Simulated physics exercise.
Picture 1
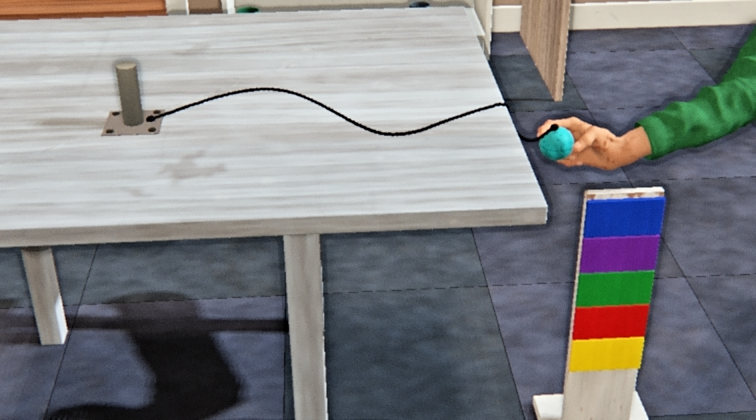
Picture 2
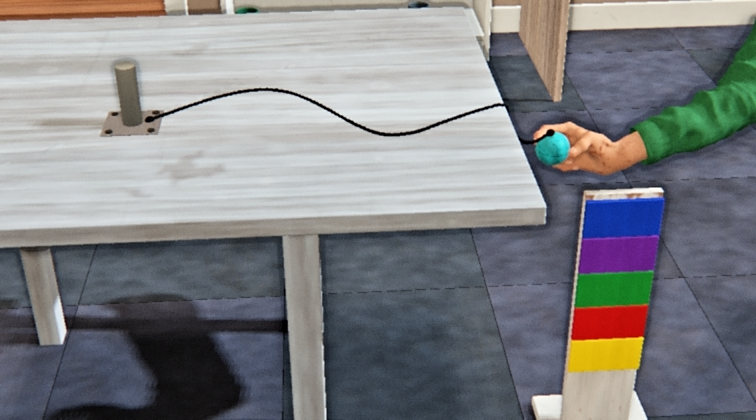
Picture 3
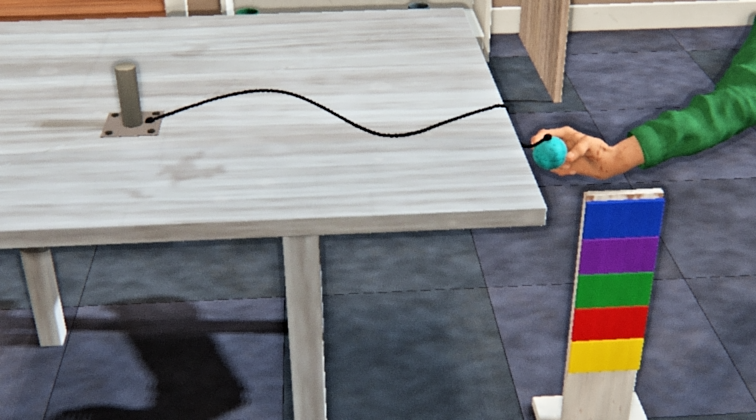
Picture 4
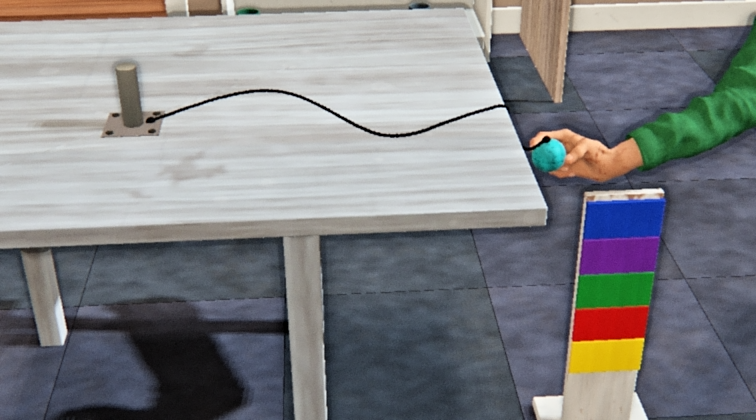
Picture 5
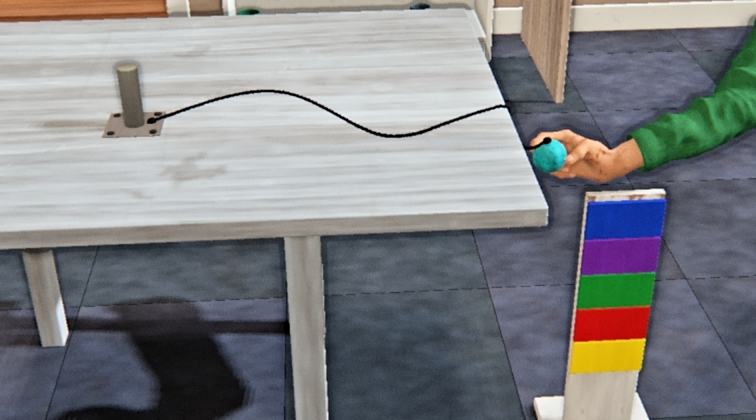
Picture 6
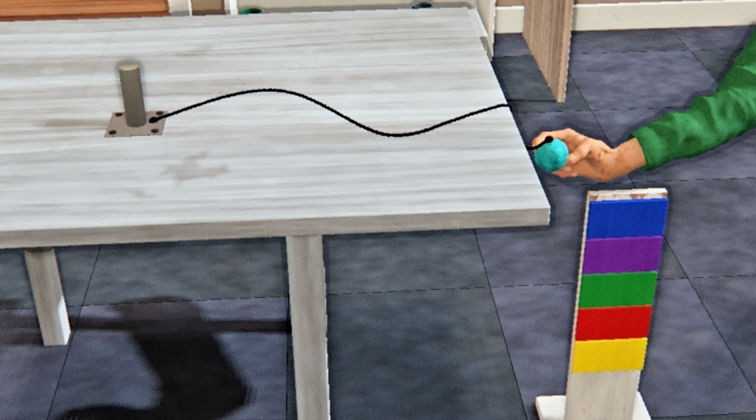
A turquoise ball on a dark cord fixed to a post on a table shifts very slightly down and left in a green-sleeved person's hand, then stays nearly still beside a board of blue, purple, green, red and yellow bands.
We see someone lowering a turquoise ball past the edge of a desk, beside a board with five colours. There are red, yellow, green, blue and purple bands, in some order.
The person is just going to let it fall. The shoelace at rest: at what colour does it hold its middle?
The colour is purple.
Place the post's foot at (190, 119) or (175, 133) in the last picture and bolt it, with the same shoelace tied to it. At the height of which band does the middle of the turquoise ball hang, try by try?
First try: Green; second try: Green.
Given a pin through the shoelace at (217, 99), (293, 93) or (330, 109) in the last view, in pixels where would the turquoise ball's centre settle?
They end up at (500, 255), (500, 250) and (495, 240).
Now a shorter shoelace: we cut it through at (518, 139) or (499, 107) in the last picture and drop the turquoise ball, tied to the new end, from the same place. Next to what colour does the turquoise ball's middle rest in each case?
Taking them in turn, you'd get blue, then none, it hangs higher.
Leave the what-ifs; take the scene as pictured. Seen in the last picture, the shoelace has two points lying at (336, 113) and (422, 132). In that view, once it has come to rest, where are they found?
About (384, 109), and the other about (489, 102).
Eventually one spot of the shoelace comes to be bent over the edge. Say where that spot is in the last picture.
(441, 125), approximately.
Soon after, ball near (539, 251); level with purple.
After that, ball near (471, 265); level with purple.
And then, ball near (513, 262); level with purple.
In the end, ball near (503, 264); level with purple. The purple one.
